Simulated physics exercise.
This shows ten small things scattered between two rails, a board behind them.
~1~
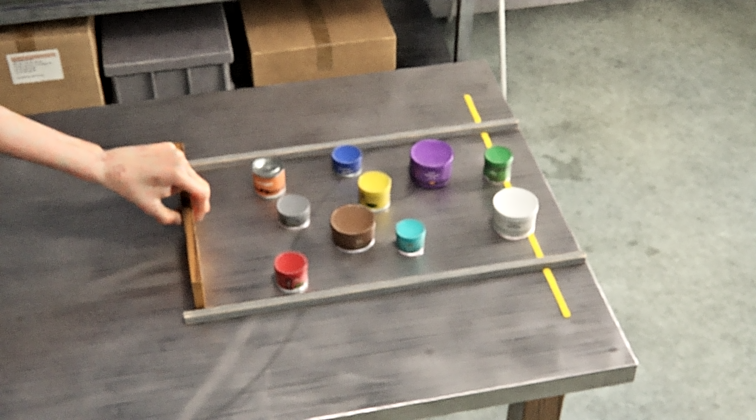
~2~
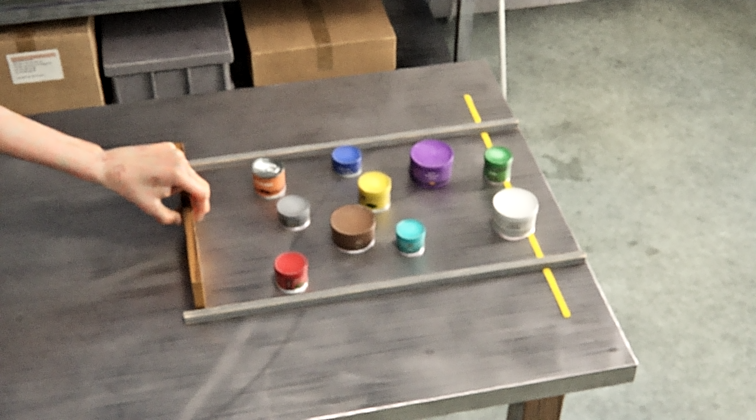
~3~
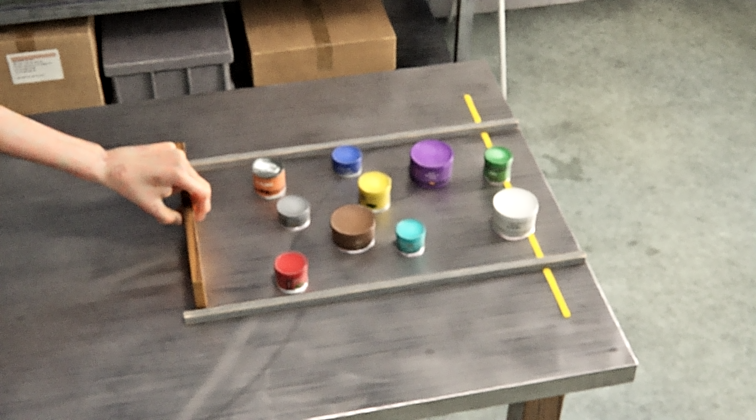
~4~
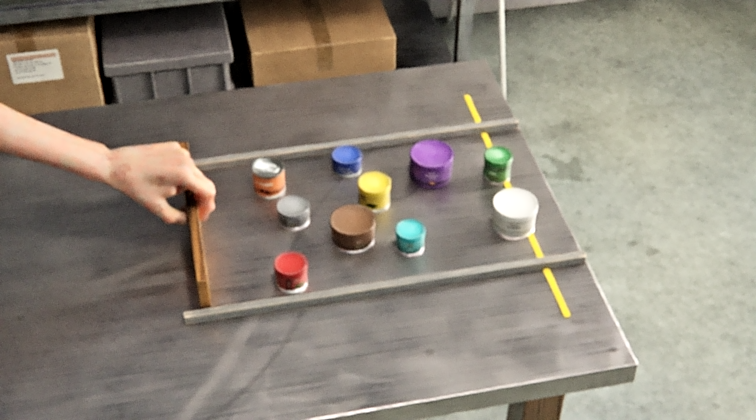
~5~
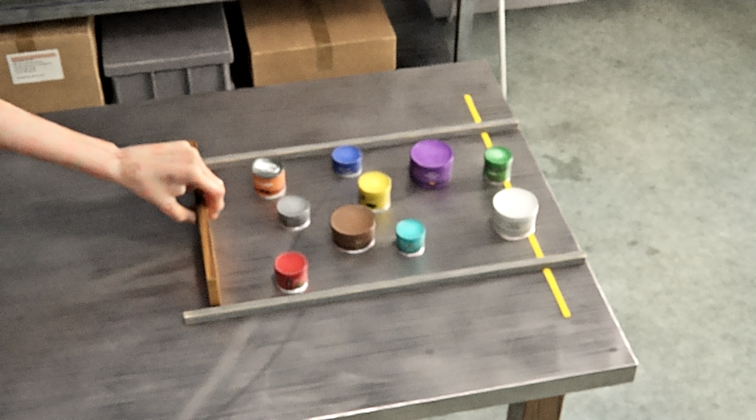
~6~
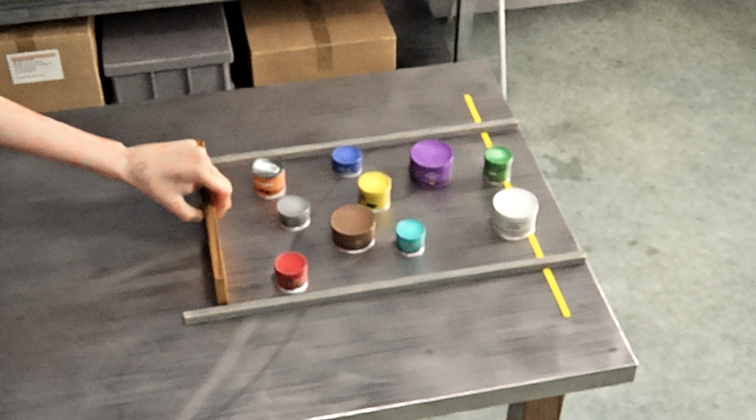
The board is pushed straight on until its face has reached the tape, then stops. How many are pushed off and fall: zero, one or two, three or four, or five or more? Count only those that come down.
In the end the number that fall off is three or four.
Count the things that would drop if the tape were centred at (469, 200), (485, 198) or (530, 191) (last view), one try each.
Down on the floor: 0, 0 and 5.
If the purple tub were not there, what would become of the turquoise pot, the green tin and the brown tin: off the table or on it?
The turquoise pot is kept, the green tin is lost, the brown tin holds on.
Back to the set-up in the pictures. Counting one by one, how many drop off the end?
The count is 3.
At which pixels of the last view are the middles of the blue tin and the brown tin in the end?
The blue tin stops around (502, 134); the brown tin around (542, 202).
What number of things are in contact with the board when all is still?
The number is 5.
Soon after, none off yet; green tin at rest near (497, 165); white tin at rest near (514, 214); purple tub at rest near (431, 164).
In the end, the number that fall off is three or four; gone, purple tub, white tin and green tin.
